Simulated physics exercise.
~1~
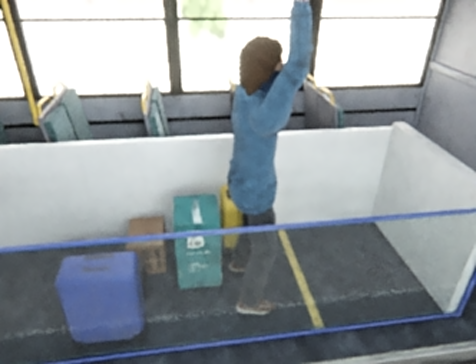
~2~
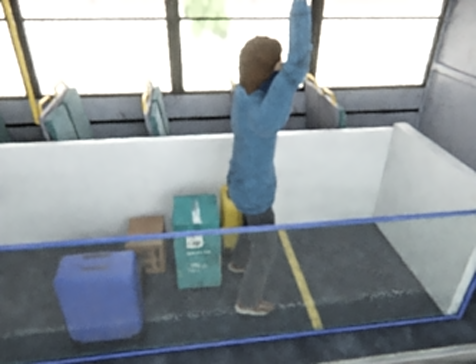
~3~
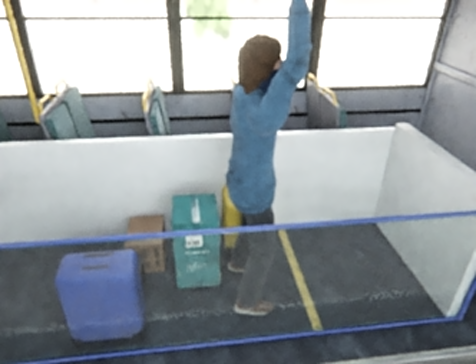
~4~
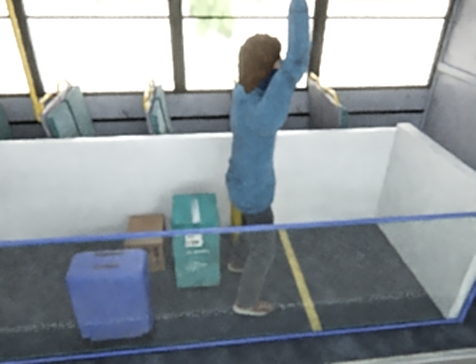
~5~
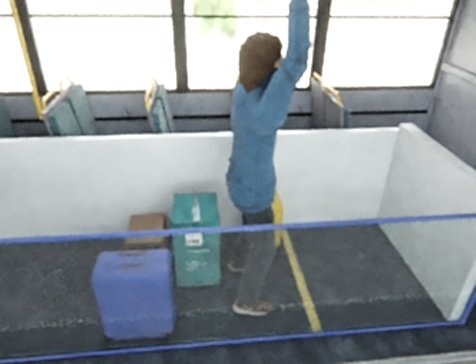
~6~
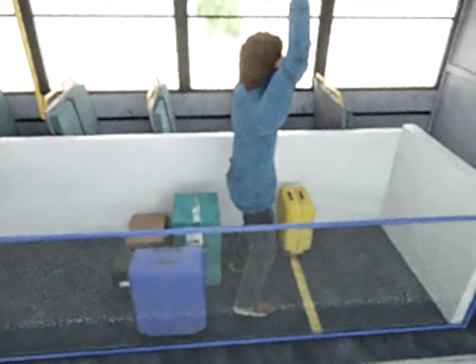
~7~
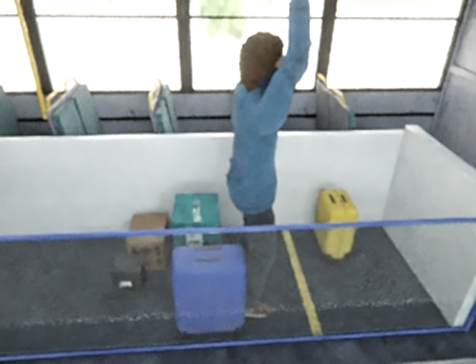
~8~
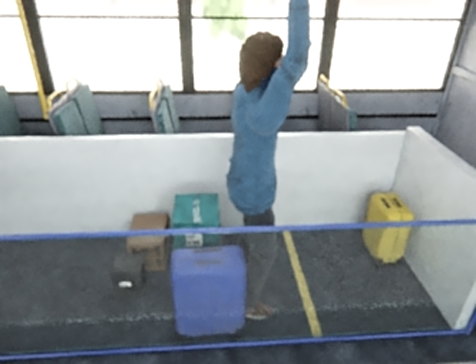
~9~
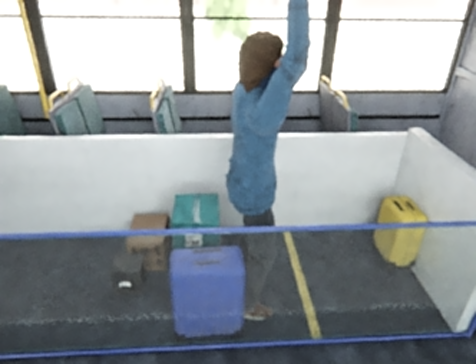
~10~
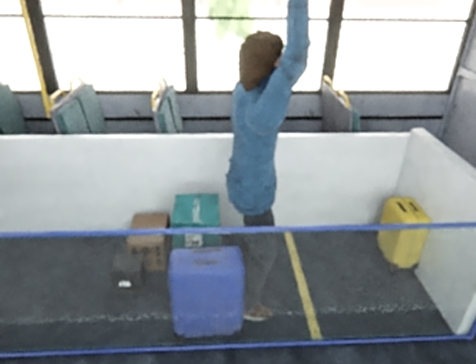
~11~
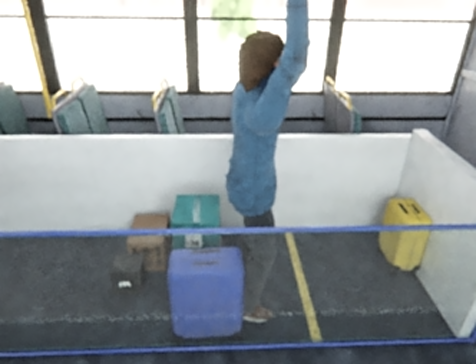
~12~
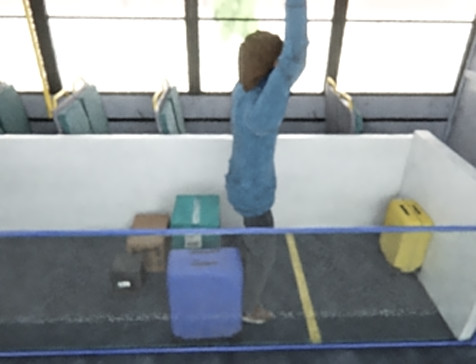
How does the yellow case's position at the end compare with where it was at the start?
At the start the yellow case is partly hidden behind the traveller's legs, left of the yellow floor line. By the end it stands in full view beyond the line, close to the right-hand wall of the bay.
Yellow case rolling right from behind a standing tram traveller and over a floor line, as a blue case stops short.
